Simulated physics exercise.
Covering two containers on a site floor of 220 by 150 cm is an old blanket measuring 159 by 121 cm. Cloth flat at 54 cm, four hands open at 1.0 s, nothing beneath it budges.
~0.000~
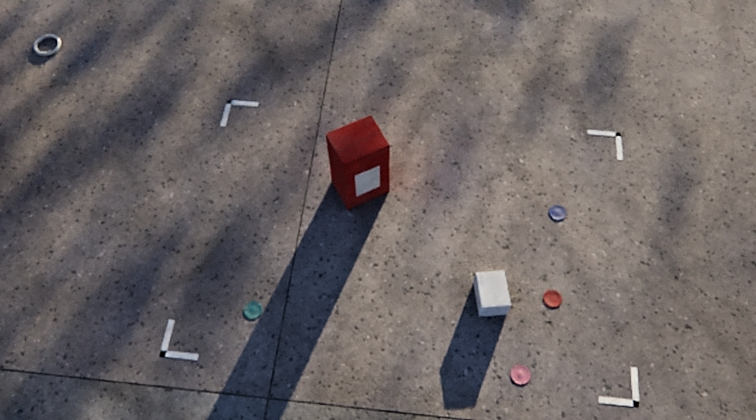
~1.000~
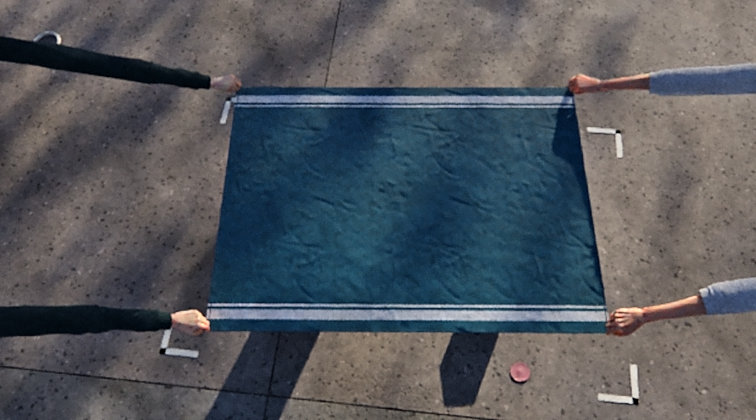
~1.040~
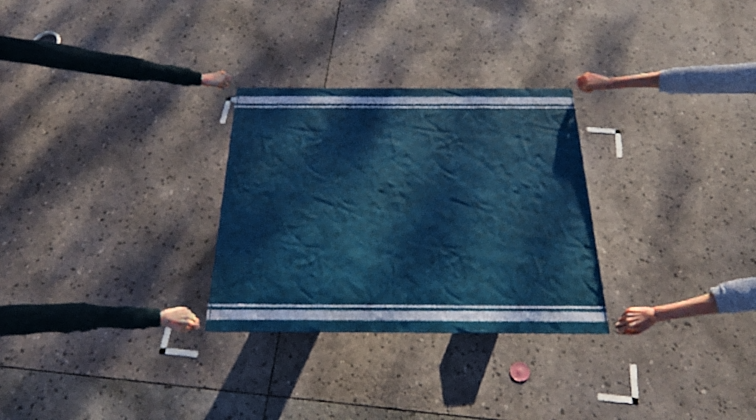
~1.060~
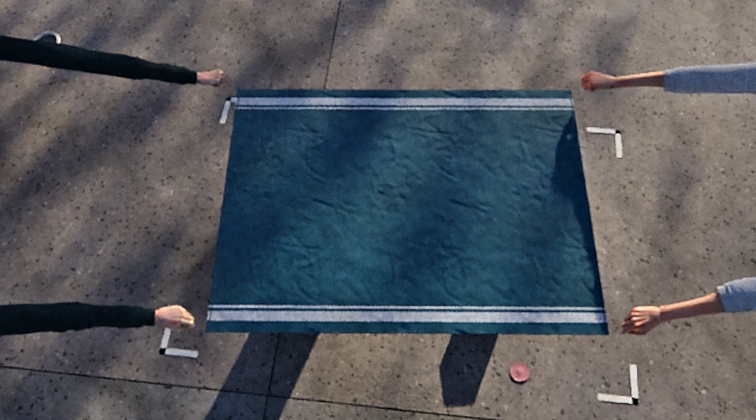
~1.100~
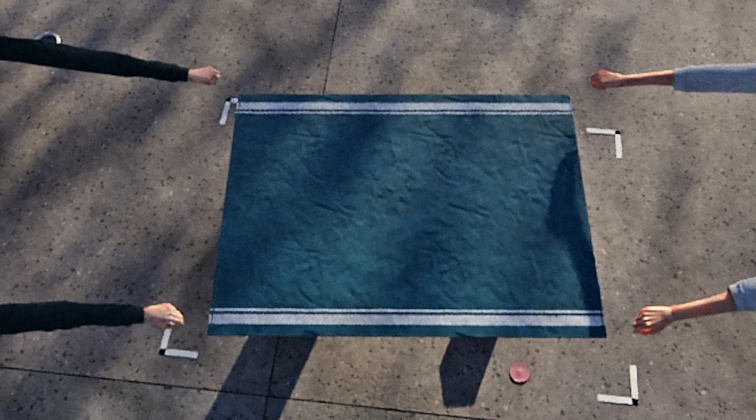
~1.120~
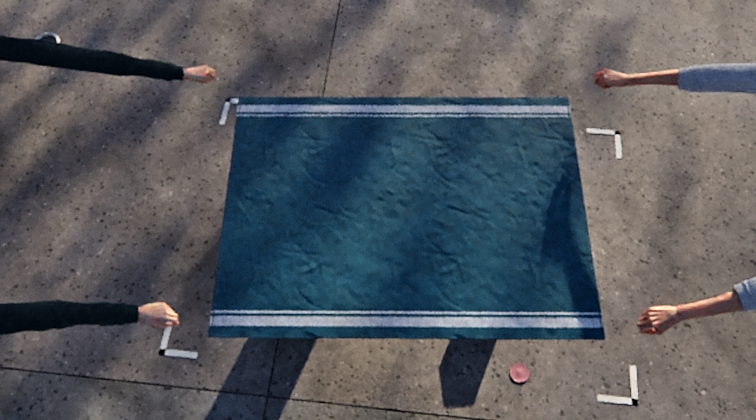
A dark blue blanket with pale stripes was held flat by four hands above a red carton and a white box, then the hands opened and drew back as it sank slightly, still spread flat.
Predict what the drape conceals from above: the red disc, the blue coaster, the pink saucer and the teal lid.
The red disc remains in the open, the blue coaster stays uncovered, the pink saucer stays uncovered, the teal lid ends under the cloth.
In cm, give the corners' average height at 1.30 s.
On average the corners sit about 14 cm above the surface.
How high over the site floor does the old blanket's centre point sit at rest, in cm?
Looks like close to 16 cm up.
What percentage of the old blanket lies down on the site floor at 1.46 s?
Roughly 15 per cent of it.
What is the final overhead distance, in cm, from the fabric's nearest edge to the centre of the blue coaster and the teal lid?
The first ends up roughly 12 cm from the closest hem, the second roughly 10 cm.
By 1.3 s, 0 % of it is down, spanning 159 by 133 cm, above teal lid, red disc.
By 1.5 s, 15 % of it is down, spanning 152 by 127 cm, above teal lid.
By 1.6 s, 15 % of it is down, spanning 153 by 126 cm, above teal lid.
By 1.8 s, 20 % of it is down, spanning 149 by 128 cm, above teal lid.
By 3.3 s, 20 % of it is down, spanning 148 by 128 cm, above teal lid.
